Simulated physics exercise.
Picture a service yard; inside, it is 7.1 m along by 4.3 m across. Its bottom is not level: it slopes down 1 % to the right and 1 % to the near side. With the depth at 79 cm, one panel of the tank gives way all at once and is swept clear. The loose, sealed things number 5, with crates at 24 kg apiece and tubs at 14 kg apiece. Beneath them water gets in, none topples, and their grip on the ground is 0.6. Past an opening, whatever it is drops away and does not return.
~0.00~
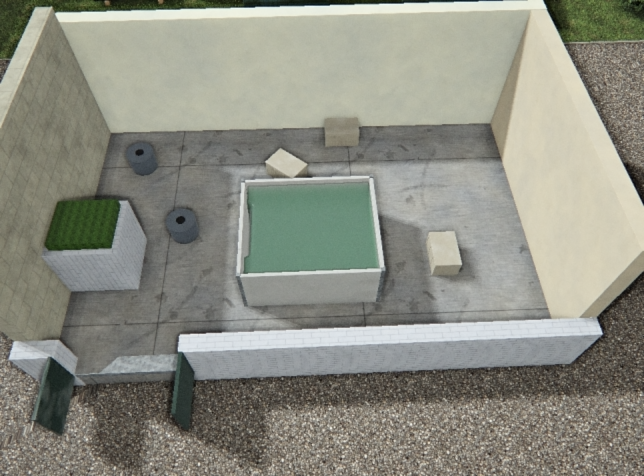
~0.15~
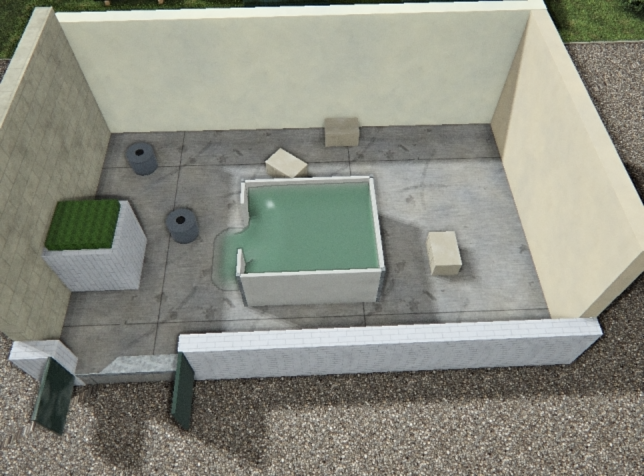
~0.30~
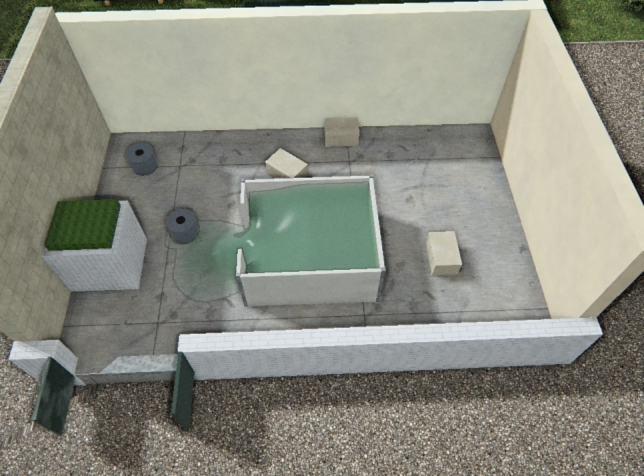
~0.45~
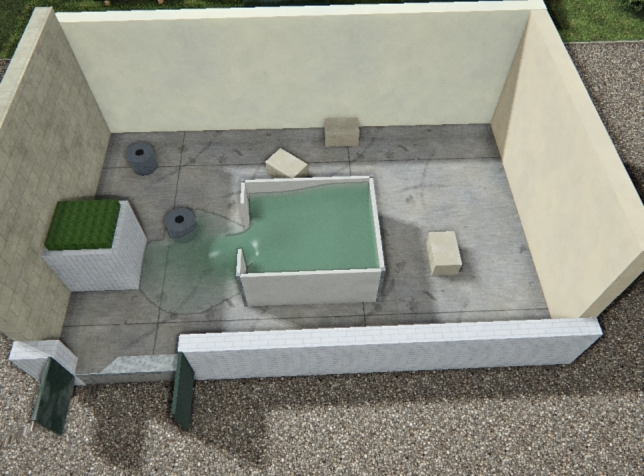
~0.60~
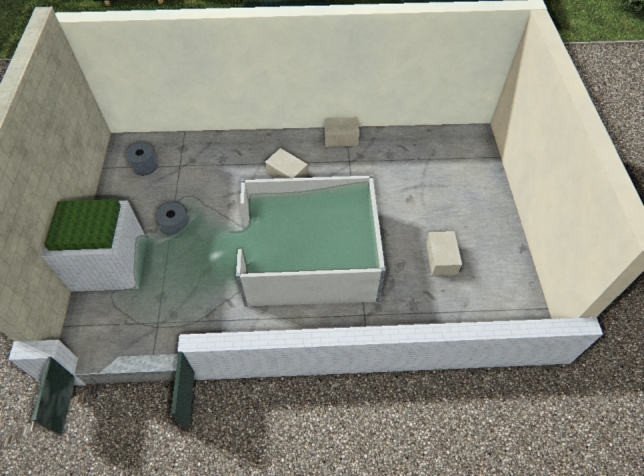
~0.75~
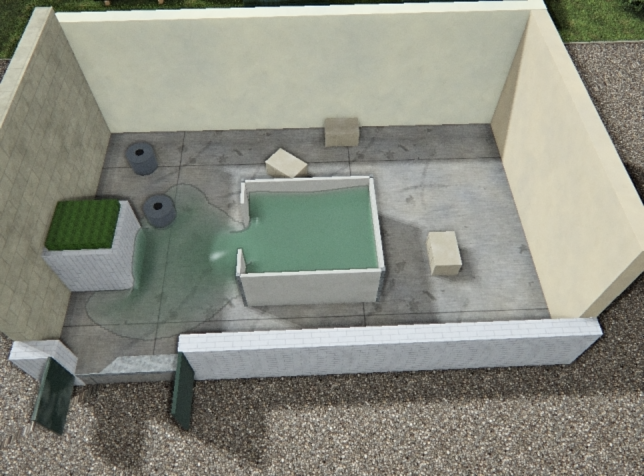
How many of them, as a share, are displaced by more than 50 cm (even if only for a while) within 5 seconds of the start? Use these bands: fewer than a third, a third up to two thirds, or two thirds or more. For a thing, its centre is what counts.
It falls in a third up to two thirds.
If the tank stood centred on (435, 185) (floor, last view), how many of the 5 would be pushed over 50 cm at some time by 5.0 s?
The count would be 3.
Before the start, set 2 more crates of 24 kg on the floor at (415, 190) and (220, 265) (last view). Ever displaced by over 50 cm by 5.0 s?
First falls shy, then exceeds it.
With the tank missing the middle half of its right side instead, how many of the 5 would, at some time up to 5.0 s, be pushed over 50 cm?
Result: 2.
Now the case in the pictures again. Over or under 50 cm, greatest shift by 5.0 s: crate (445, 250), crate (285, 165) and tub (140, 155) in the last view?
In that order: Less, short of it, past it.
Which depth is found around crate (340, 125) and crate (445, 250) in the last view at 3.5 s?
I'd put it at 1 cm and 0 cm respectively.
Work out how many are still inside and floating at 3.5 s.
Total: 1.
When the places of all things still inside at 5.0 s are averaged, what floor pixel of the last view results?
They average out to somewhere around (315, 178).
After 1.1 s 1 of 5 are over 50 cm from their spots; 0 afloat.
After 2.2 s 2 of 5 are over 50 cm from their spots; 2 afloat.
After 3.5 s 2 of 5 are over 50 cm from their spots; 1 afloat.
After 5.0 s 2 of 5 are over 50 cm from their spots, and 2 have been at some point; 0 afloat.
